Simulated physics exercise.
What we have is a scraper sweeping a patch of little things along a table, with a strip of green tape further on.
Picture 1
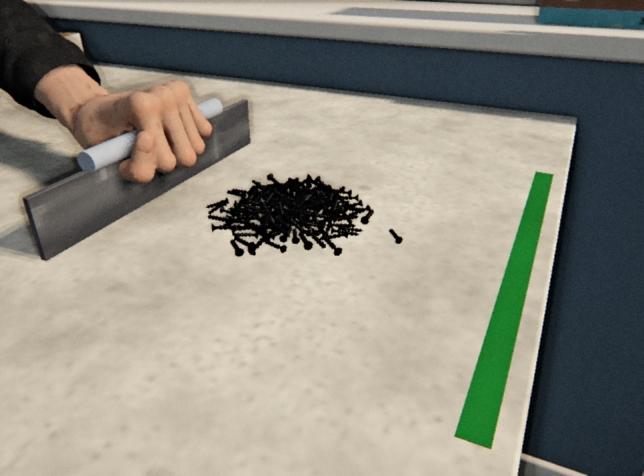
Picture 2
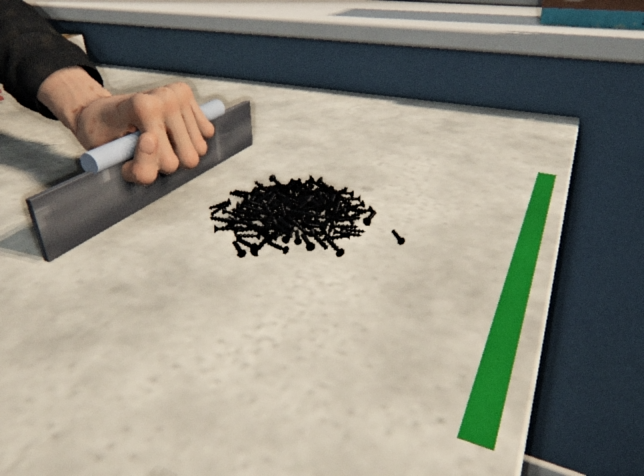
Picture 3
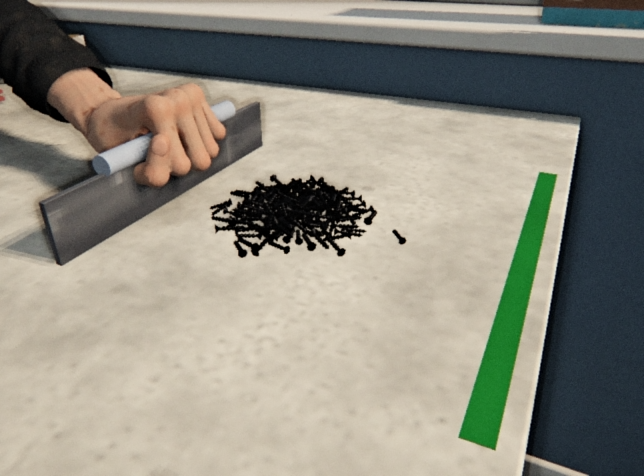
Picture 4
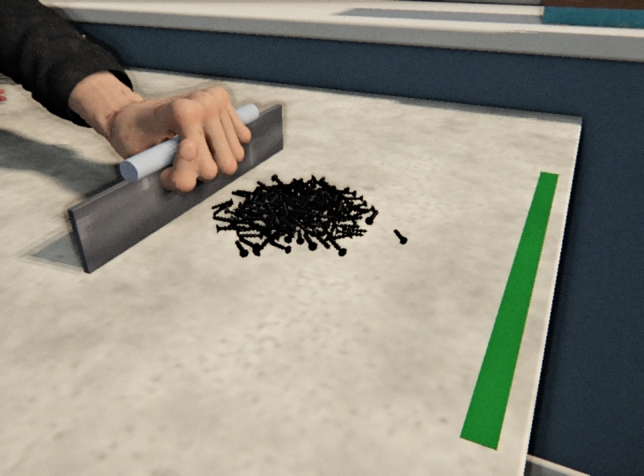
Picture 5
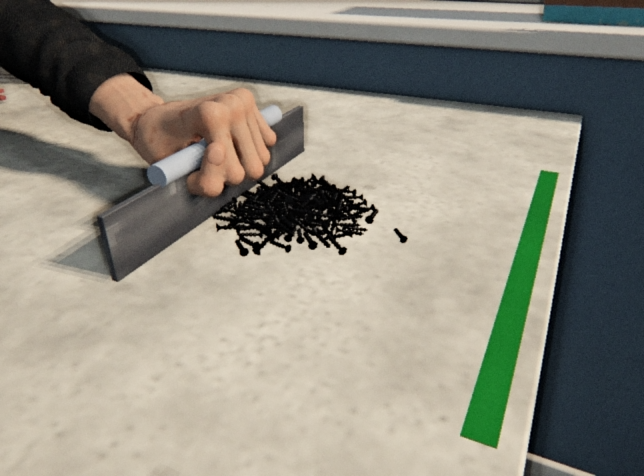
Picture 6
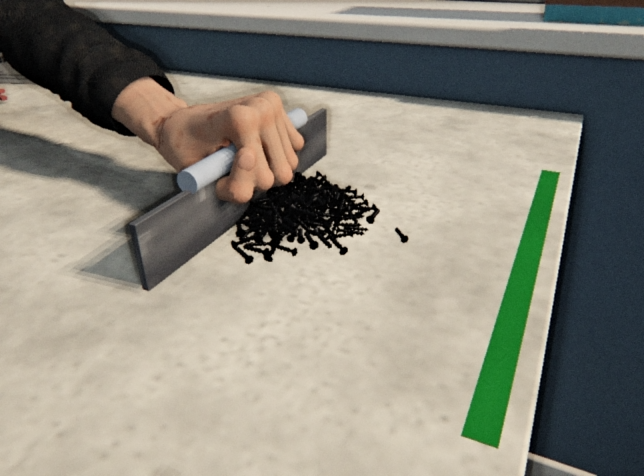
A hand slid a dark scraper rightward across a pale tabletop until it met a heap of small black screws and began pushing some along, with a green strip lying near the right edge.
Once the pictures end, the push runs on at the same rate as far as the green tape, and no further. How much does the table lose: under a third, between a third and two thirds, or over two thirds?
Over the edge goes more than two thirds of it.
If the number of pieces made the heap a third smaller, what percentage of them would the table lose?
Near 100 %.
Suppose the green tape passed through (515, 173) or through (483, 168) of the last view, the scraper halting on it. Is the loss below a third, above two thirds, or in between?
In turn: In the middle band; less than a third.
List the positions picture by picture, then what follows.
In the first frame, scraper (56, 217), at rest; green tape (543, 180), right by the edge; edge at (552, 273); the heap (291, 212), black screws.
In the second frame, scraper (59, 218), at rest.
In the third frame, scraper (72, 221); the heap (295, 213).
In the fourth frame, scraper (100, 228).
In the fifth frame, scraper (128, 235); the heap (296, 212), just a few pushed along.
In the sixth frame, scraper (159, 243); green tape (549, 178); edge at (558, 271); the heap (300, 213), roughly a third pushed along.
Just after the last frame, scraper still moving, near (392, 176); heap all on the table, its front near (493, 246).
A moment on, scraper stopped at the green tape; heap the larger part over the edge.
Further on, scraper stopped at the green tape; heap every one over the edge.
When it is over, scraper stopped at the green tape; heap every one over the edge.
